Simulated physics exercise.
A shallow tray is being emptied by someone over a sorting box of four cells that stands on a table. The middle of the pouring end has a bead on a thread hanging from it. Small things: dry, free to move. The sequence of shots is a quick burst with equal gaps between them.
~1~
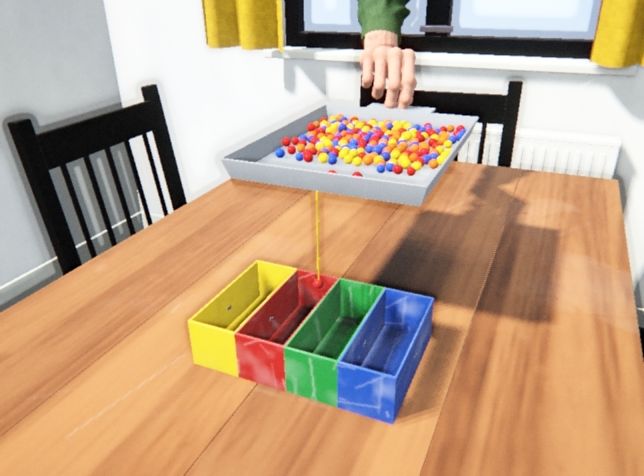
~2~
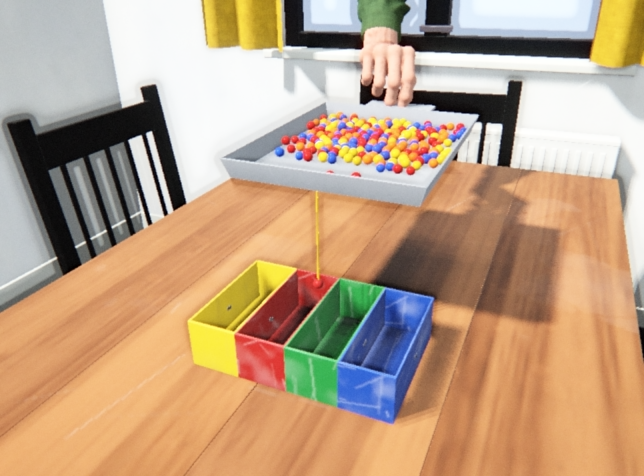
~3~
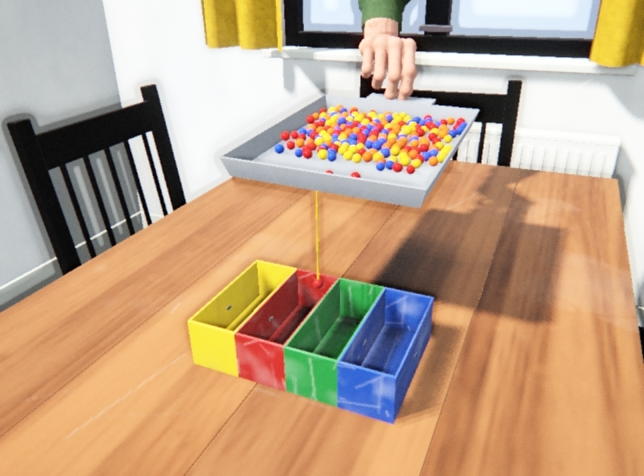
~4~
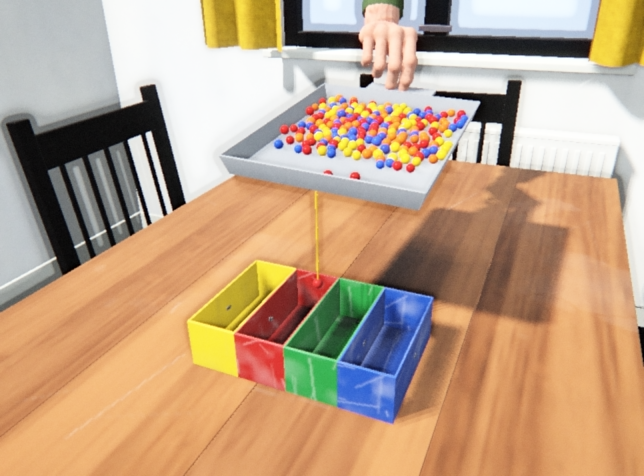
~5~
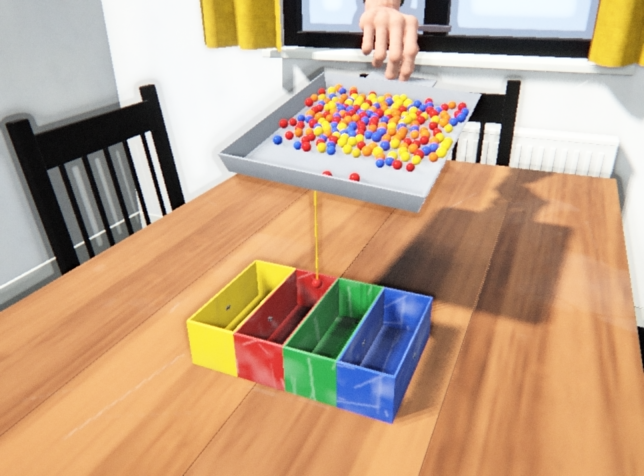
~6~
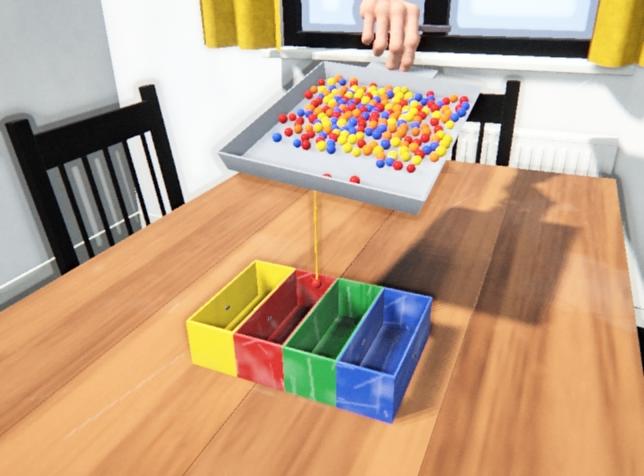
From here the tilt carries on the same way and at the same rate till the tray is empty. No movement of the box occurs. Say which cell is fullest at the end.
The blue cell is fullest at the end.
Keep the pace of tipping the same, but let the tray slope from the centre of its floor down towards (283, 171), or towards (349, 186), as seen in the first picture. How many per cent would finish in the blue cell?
In turn 0 and 40 in a hundred.
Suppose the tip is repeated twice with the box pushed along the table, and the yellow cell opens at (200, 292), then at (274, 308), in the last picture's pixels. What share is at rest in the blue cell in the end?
Close to 10 in a hundred, then close to 40 in a hundred.
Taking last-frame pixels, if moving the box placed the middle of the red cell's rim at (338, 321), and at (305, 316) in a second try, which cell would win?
In order of the tries: That green cell and blue.
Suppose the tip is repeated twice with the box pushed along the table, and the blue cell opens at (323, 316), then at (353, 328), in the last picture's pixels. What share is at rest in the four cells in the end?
About 10% and about 30%.
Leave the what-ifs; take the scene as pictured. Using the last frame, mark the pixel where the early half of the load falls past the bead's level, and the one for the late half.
First part (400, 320), rest (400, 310).
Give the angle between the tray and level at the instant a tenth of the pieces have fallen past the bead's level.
My estimate is some 60 degrees.
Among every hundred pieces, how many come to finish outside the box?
Roughly 30 percent.
Just after the last frame, tray tipped steeply; the larger part on the tray; about a tenth in the blue cell; just a few in the green cell; about a tenth falling or outside the box.
A moment on, tray tipped right over; just a few on the tray; roughly half in the blue cell; about a tenth in the green cell; roughly a third falling or outside the box.
Further on, tray tipped past a quarter turn; roughly two thirds in the blue cell; about a tenth in the green cell; roughly a quarter falling or outside the box.
When it is over, tray tipped past a quarter turn; roughly two thirds in the blue cell; about a tenth in the green cell; not one in the red cell; not one in the yellow cell; roughly a quarter outside the box.
